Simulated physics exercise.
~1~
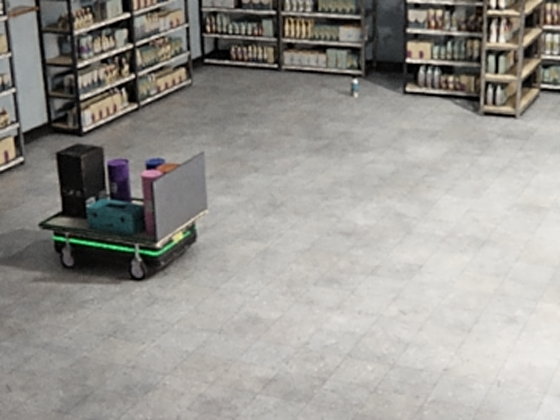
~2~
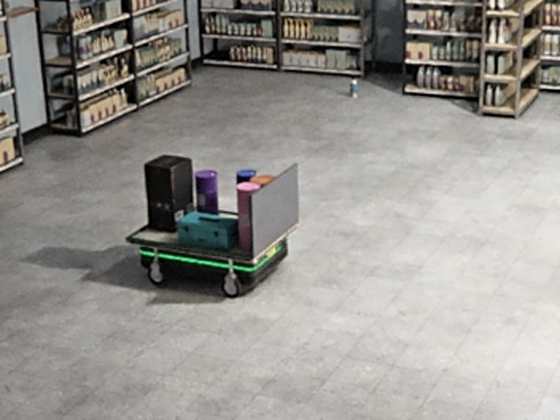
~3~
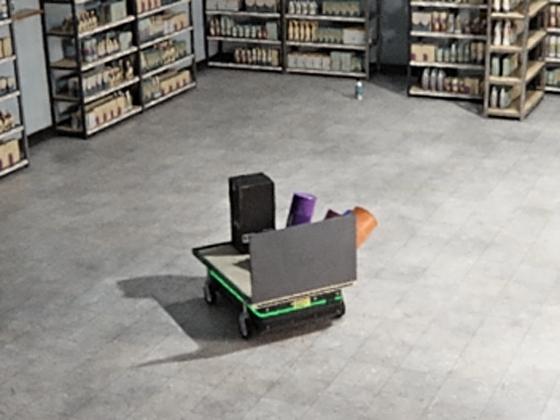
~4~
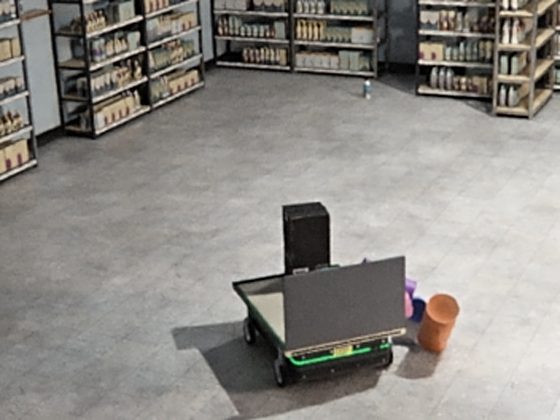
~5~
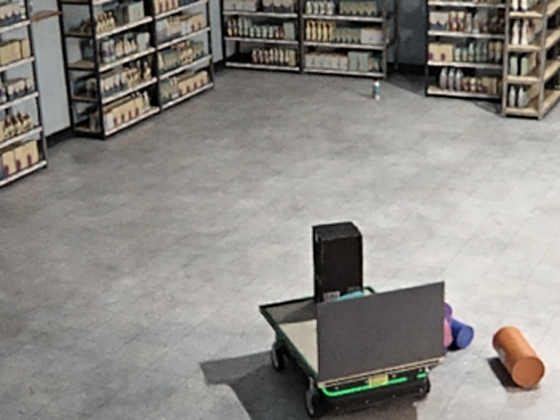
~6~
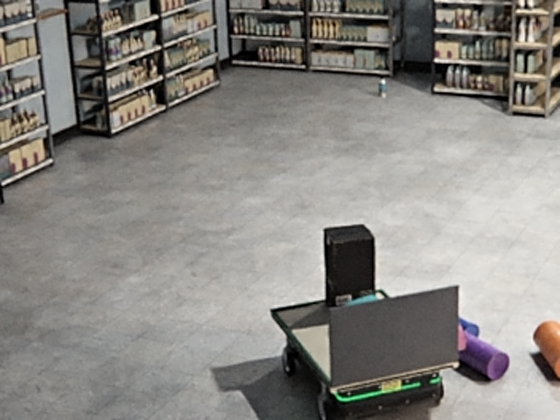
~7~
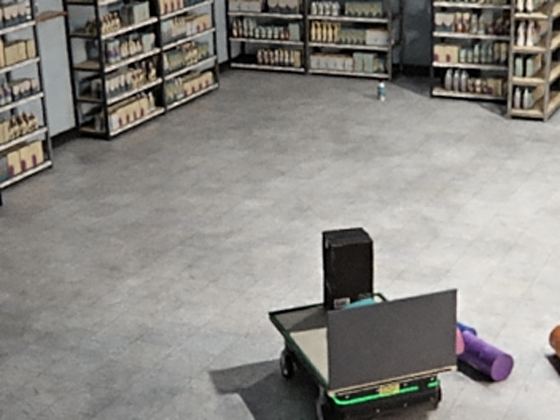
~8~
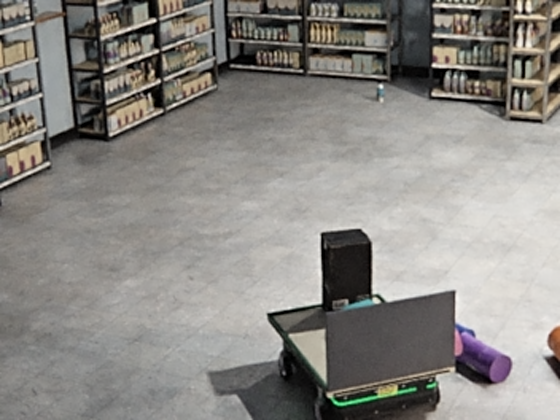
A delivery robot rolls right, turns and stops as three canisters tumble onto the floor.
